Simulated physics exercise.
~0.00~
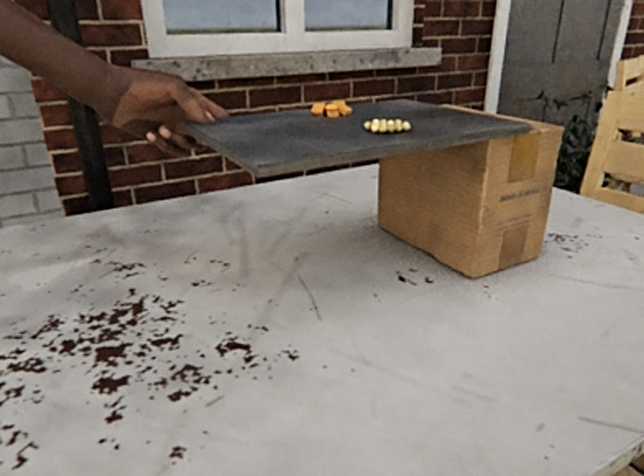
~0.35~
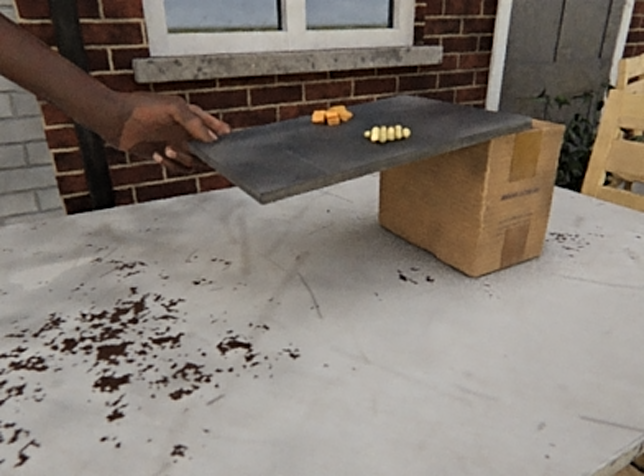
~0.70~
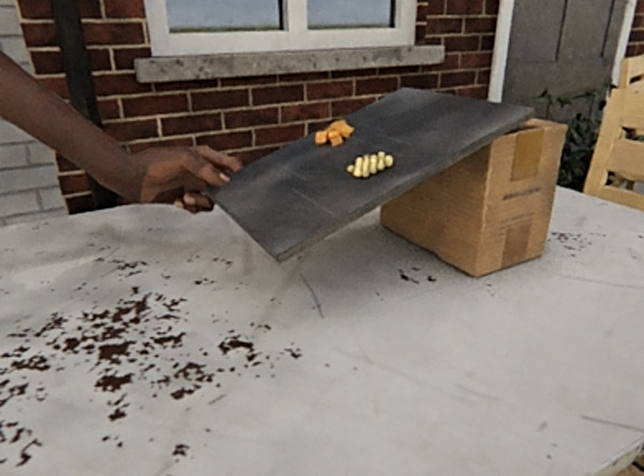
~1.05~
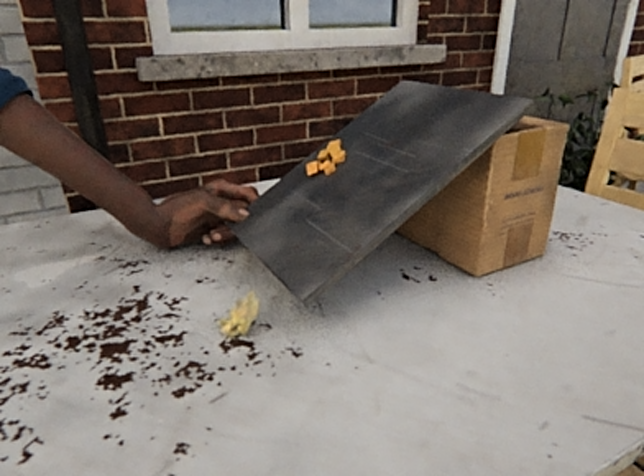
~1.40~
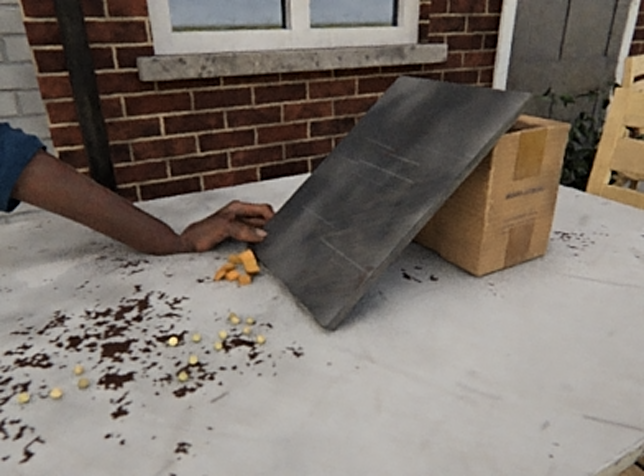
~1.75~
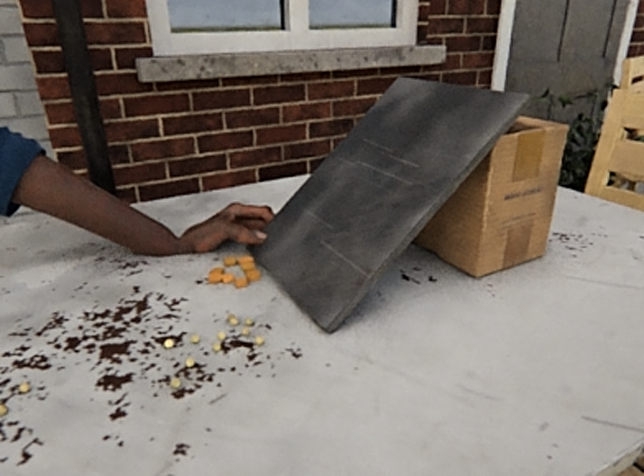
Yellow pieces slide off the lowered board and scatter farther than the orange chunks that follow.
